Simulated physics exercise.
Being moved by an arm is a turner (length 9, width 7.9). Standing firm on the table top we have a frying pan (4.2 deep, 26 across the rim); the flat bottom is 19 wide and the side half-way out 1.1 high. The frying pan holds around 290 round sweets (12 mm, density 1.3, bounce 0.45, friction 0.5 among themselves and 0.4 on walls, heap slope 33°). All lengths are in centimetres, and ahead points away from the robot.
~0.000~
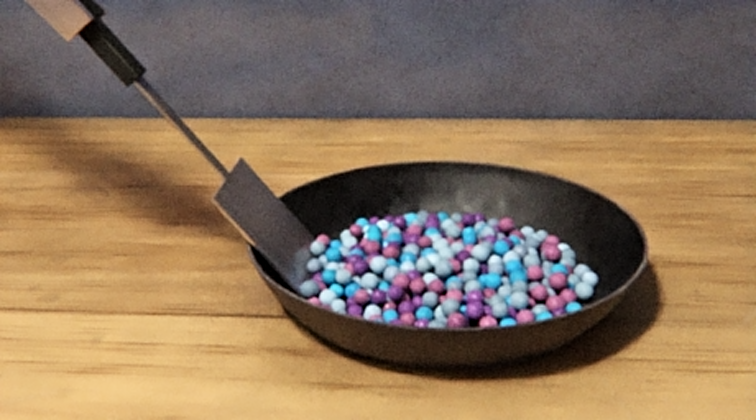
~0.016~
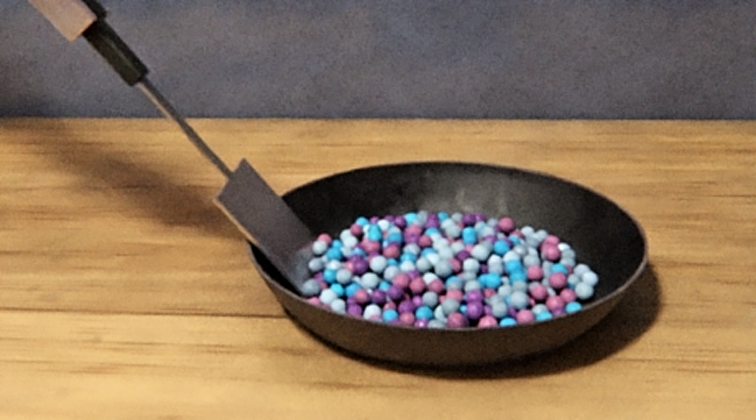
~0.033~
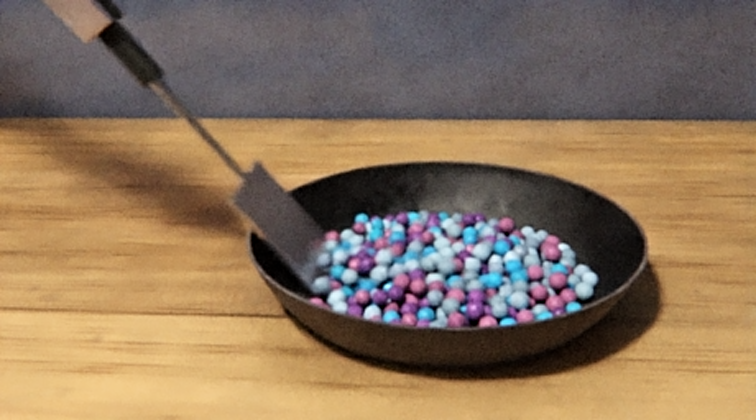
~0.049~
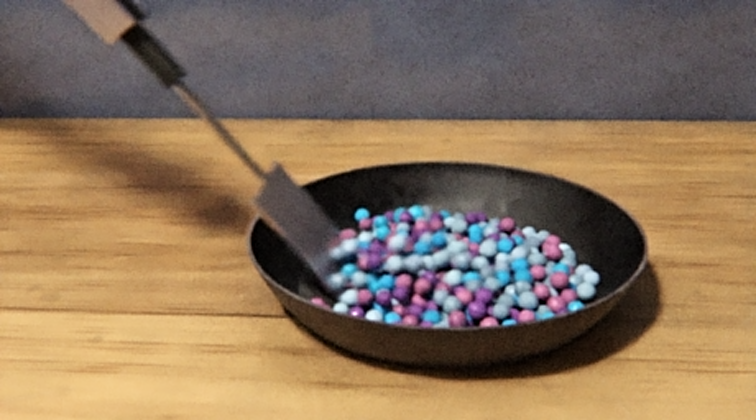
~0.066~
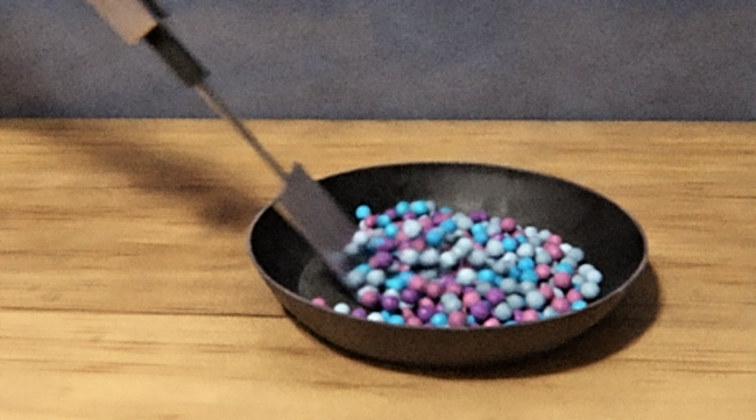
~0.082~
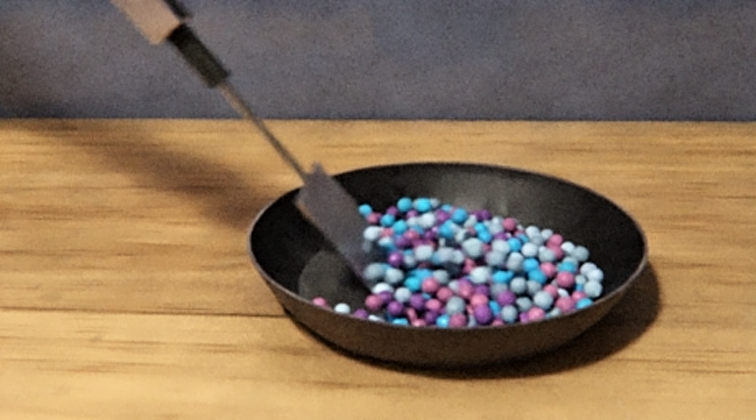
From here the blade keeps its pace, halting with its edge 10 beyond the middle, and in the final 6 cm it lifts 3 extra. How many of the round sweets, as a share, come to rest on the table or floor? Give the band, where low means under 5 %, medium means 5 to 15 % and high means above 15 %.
Band: High.
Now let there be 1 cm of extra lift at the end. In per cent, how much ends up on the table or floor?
25 per cent.
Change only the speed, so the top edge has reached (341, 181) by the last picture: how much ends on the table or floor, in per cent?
Estimate: Close to 25 %.
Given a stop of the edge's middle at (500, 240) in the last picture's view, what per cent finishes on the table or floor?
Estimate: Approx. 0 %.
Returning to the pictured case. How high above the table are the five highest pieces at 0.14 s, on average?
4 cm.
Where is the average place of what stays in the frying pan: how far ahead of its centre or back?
Ahead of centre, roughly 4.0 centimetres.
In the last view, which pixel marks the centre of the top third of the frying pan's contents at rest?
It is centred around (551, 254).
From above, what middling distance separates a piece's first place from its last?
I'd estimate close to 4 centimetres.
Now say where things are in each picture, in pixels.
In the first picture, the turner top edge at (227, 177), sloping 52°; upper third of the load around (436, 262), from x 310 to 590, top at y 215; 290 in the frying pan.
In the second picture, the turner top edge at (229, 177), sloping 52°; upper third of the load around (436, 262), from x 310 to 590, top at y 215.
In the third picture, the turner top edge at (244, 179), sloping 52°; upper third of the load around (436, 259), from x 315 to 590, top at y 215.
In the fourth picture, the turner top edge at (265, 180), sloping 52°; upper third of the load around (441, 254), from x 315 to 590, top at y 215.
In the fifth picture, the turner top edge at (286, 180), sloping 52°; upper third of the load around (449, 252), from x 320 to 595, top at y 210.
In the sixth picture, the turner top edge at (307, 181), sloping 52°; upper third of the load around (453, 253), from x 320 to 595, top at y 205; 290 in the frying pan.
After 0.14 s, sloping 52°, highest piece 5 above the table; 290 in the frying pan.
After 0.19 s, sloping 52°, highest piece 5 above the table; 290 in the frying pan.
After 0.42 s, sloping 52°, highest piece 19 above the table; 225 in the frying pan, 31 on the table or floor, 34 on the blade or in flight.
After 1.47 s, sloping 52°, highest piece 4 above the table; 225 in the frying pan, 65 on the table or floor.
In the end, 225 in the frying pan, 65 on the table or floor. That is 22 % on the table or floor.
